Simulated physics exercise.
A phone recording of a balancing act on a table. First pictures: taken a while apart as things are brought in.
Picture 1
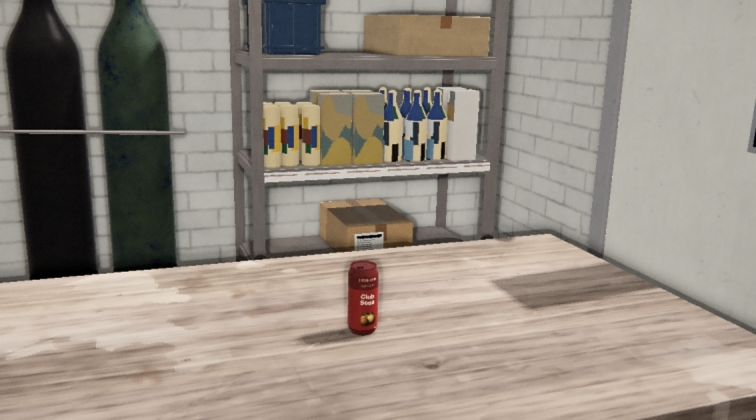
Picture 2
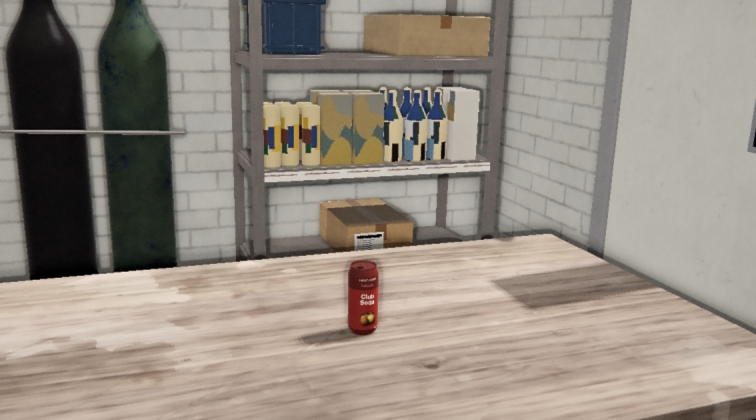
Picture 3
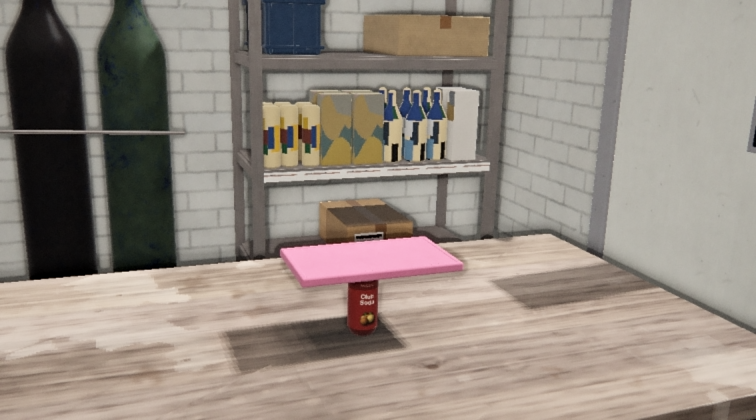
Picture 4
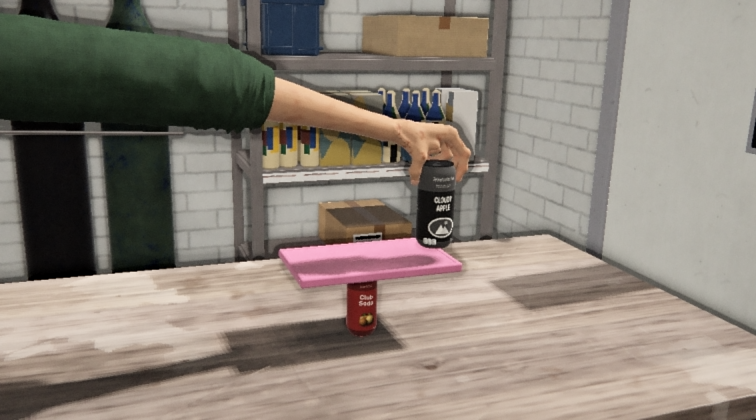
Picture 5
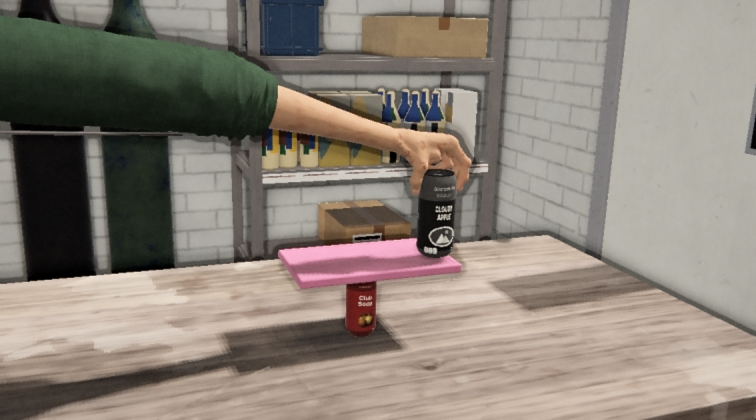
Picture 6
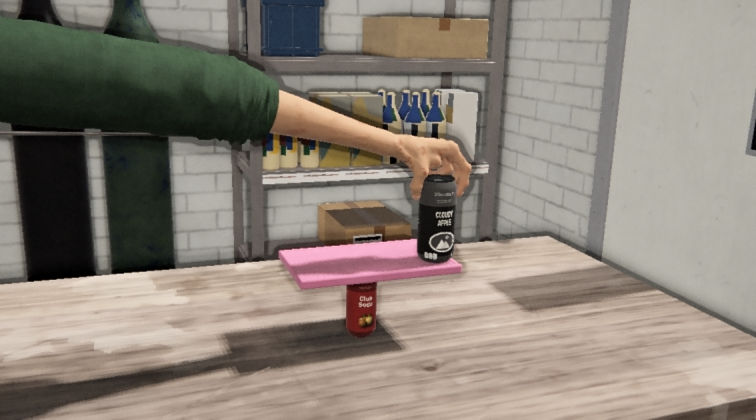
The video shows a red can standing on a wooden table, then a pink board resting across its top, before a hand in a green sleeve lowers a black can onto the board's right side and keeps hold of it.
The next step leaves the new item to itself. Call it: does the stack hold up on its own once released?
Does not hold.
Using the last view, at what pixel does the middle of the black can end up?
The object finishes somewhere near (488, 322).
Then, 0.30 s later than the last frame, black can now fallen; pink lid tilted by 32°.
Then, 0.40 s later than the last frame, pink lid tilted by 61°.
Then, 0.90 s later than the last frame, pink lid tilted by 66°.
When it is over, fallen, black can; lying over in the stack, pink lid; red can as before. End places, in pixels of the last picture, black can near (488, 322). The stack gives way.
